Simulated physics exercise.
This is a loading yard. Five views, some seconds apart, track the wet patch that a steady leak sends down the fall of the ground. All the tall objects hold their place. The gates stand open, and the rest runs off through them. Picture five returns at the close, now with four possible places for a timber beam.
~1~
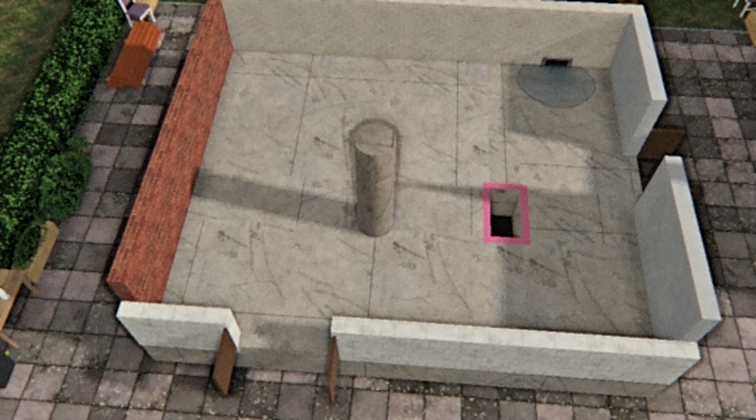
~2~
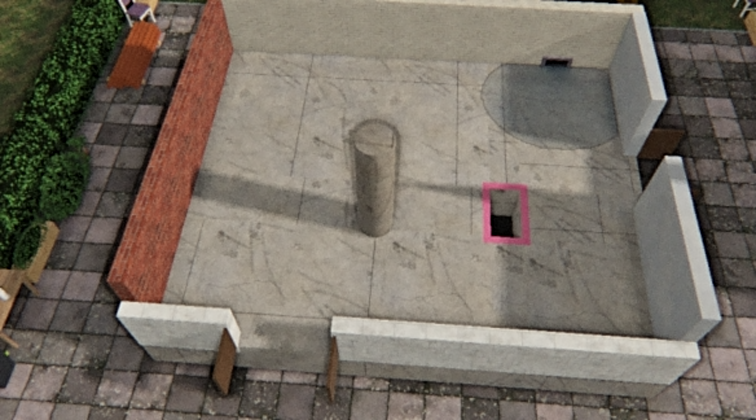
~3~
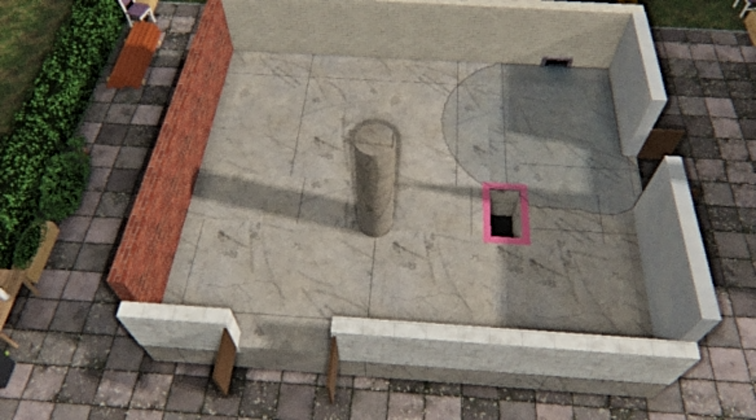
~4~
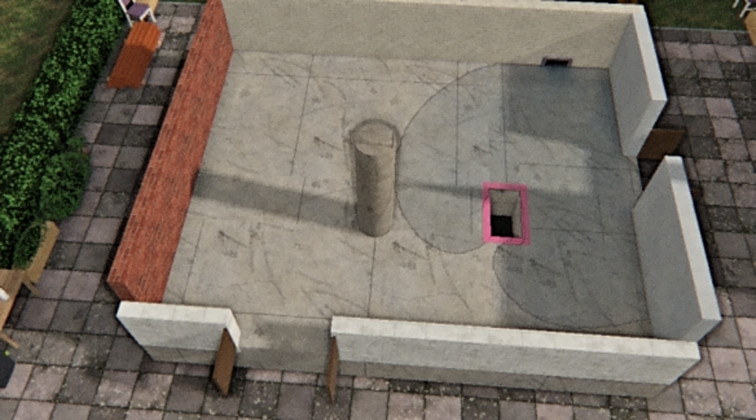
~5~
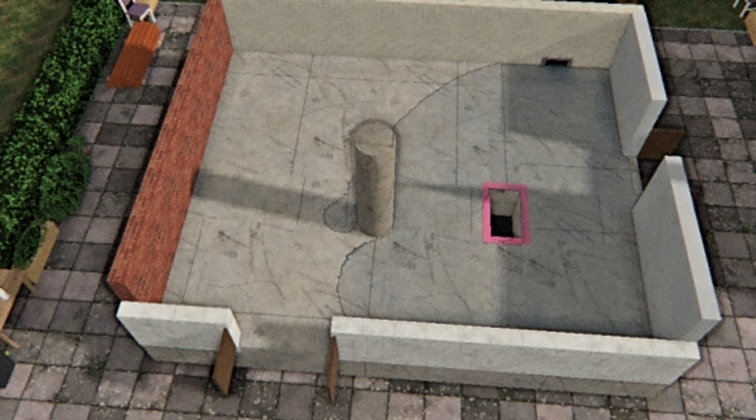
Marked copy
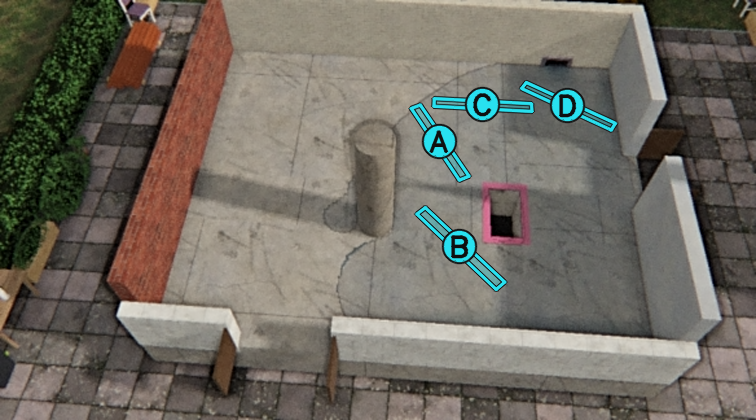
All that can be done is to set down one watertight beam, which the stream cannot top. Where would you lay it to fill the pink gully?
A beats the others.
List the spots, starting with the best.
The order is A, B, C, D.
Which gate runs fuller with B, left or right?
The left one.
On the marked copy, A from (415, 106) to (464, 178); B from (421, 210) to (500, 285); C from (434, 102) to (531, 107); D from (524, 85) to (613, 126).
With A, about 43 % of the stream goes into the pink gully, about 55 % out by the gates.
With B, about 28 % of the stream goes into the pink gully, about 70 % out by the gates.
With C, about 18 % of the stream goes into the pink gully, about 81 % out by the gates.
With D, about 6 % of the stream goes into the pink gully, about 92 % out by the gates.
